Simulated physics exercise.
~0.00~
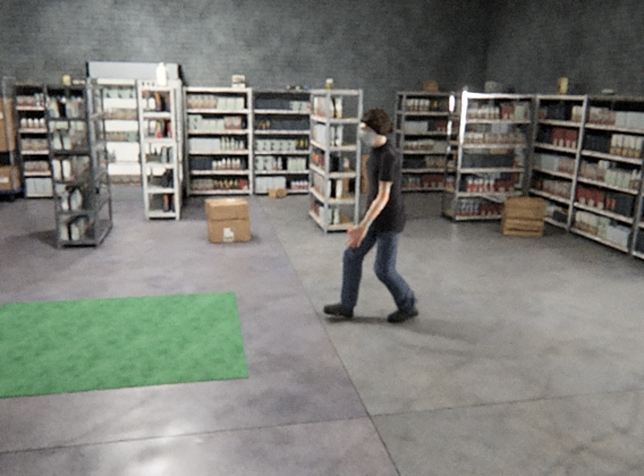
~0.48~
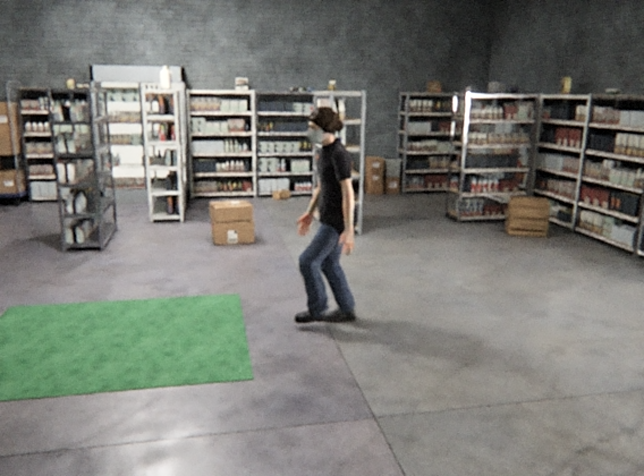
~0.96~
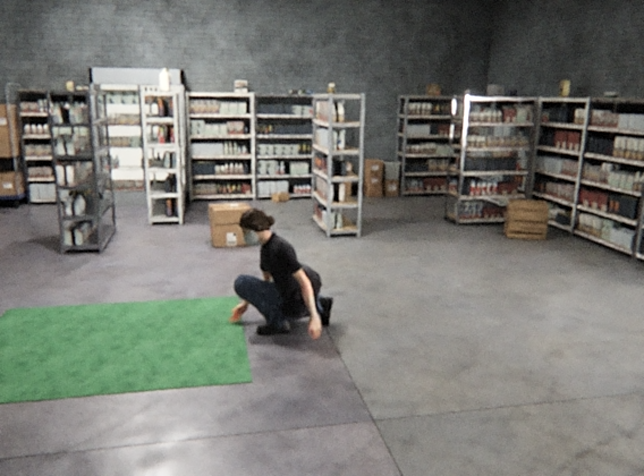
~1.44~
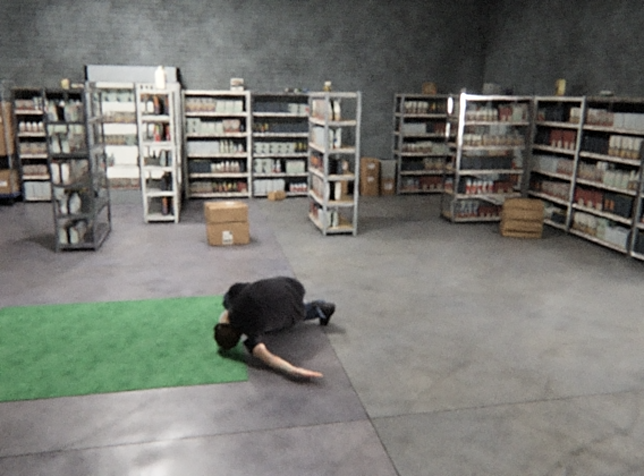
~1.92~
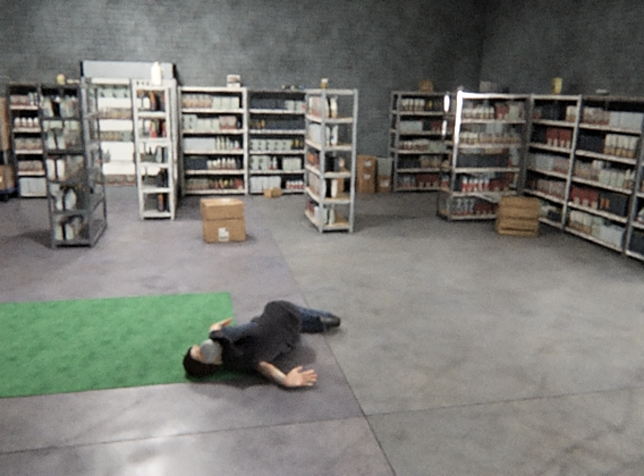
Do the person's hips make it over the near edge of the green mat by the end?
No, the hips come to rest on the concrete, short of the mat's near edge.
A grey-walled storeroom with a concrete floor is seen from across the room through a slightly swaying camera, with stocked metal shelves along the back and right and brown boxes on the floor. A green mat lies at the left. A person in a black T-shirt and blue jeans strides left toward it, empty-handed. Their knees bend and they sink into a low crouch beside the mat's edge, arms hanging down. They pitch forward onto the floor, one arm stretched out. They end lying on their side, head over the mat's edge, chest and hips still on the concrete.
